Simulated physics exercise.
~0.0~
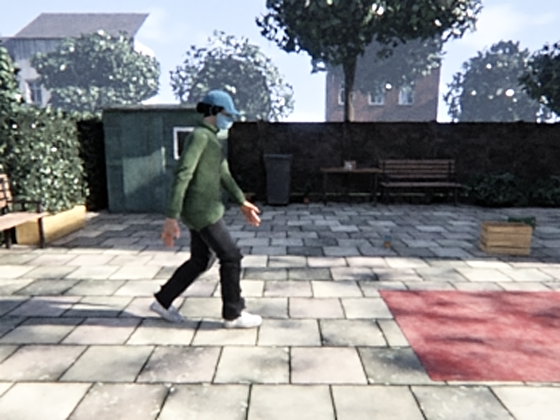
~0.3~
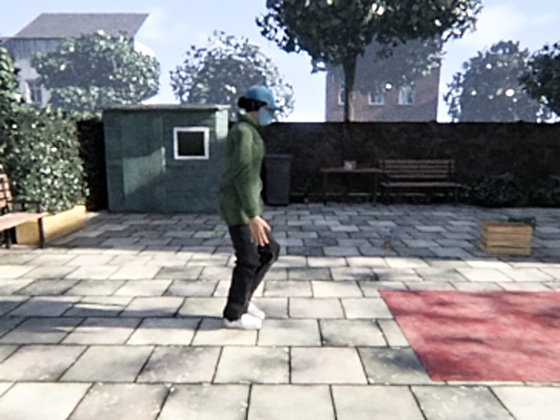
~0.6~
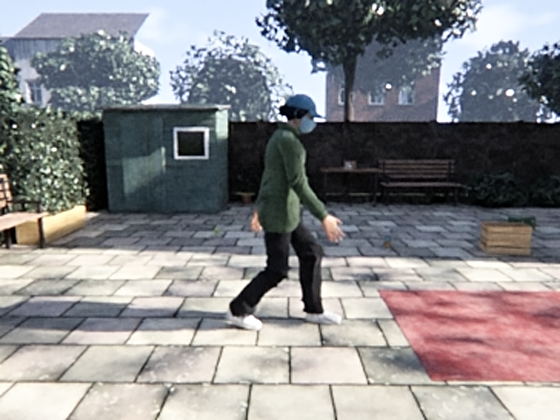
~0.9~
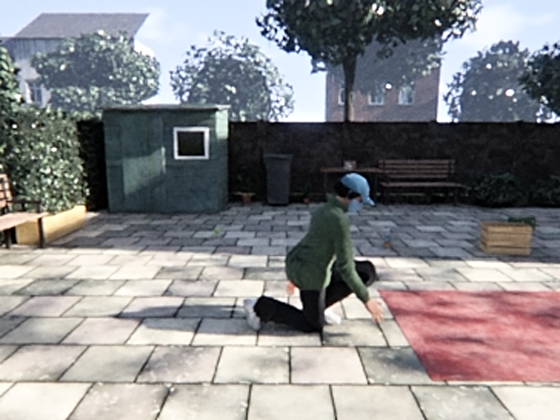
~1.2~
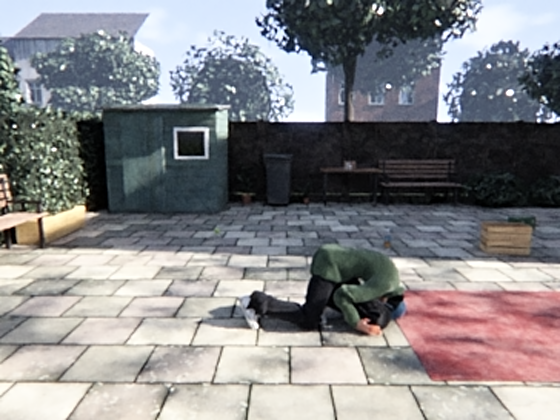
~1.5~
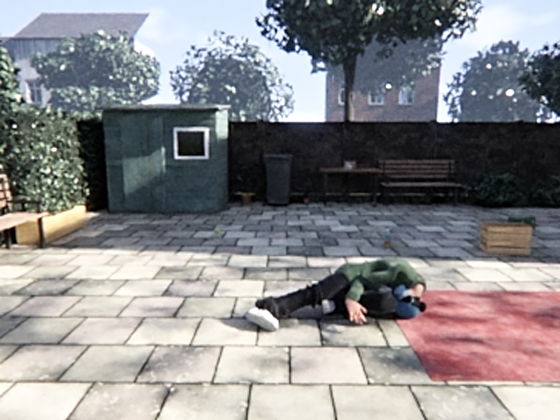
To begin with, a person in a blue cap, face mask, green top and dark trousers walks from left to right across a sunlit paved yard, arms swinging, toward a red mat, with a green shed, a bin and benches behind. The visitor keeps striding until close to the mat's near edge. Then the legs give way and the body drops to the knees, one hand reaching down. The torso folds forward, bringing the head to the ground. Finally the visitor slumps over and lies on the paving, head and chest past the mat's edge, hips short of it.
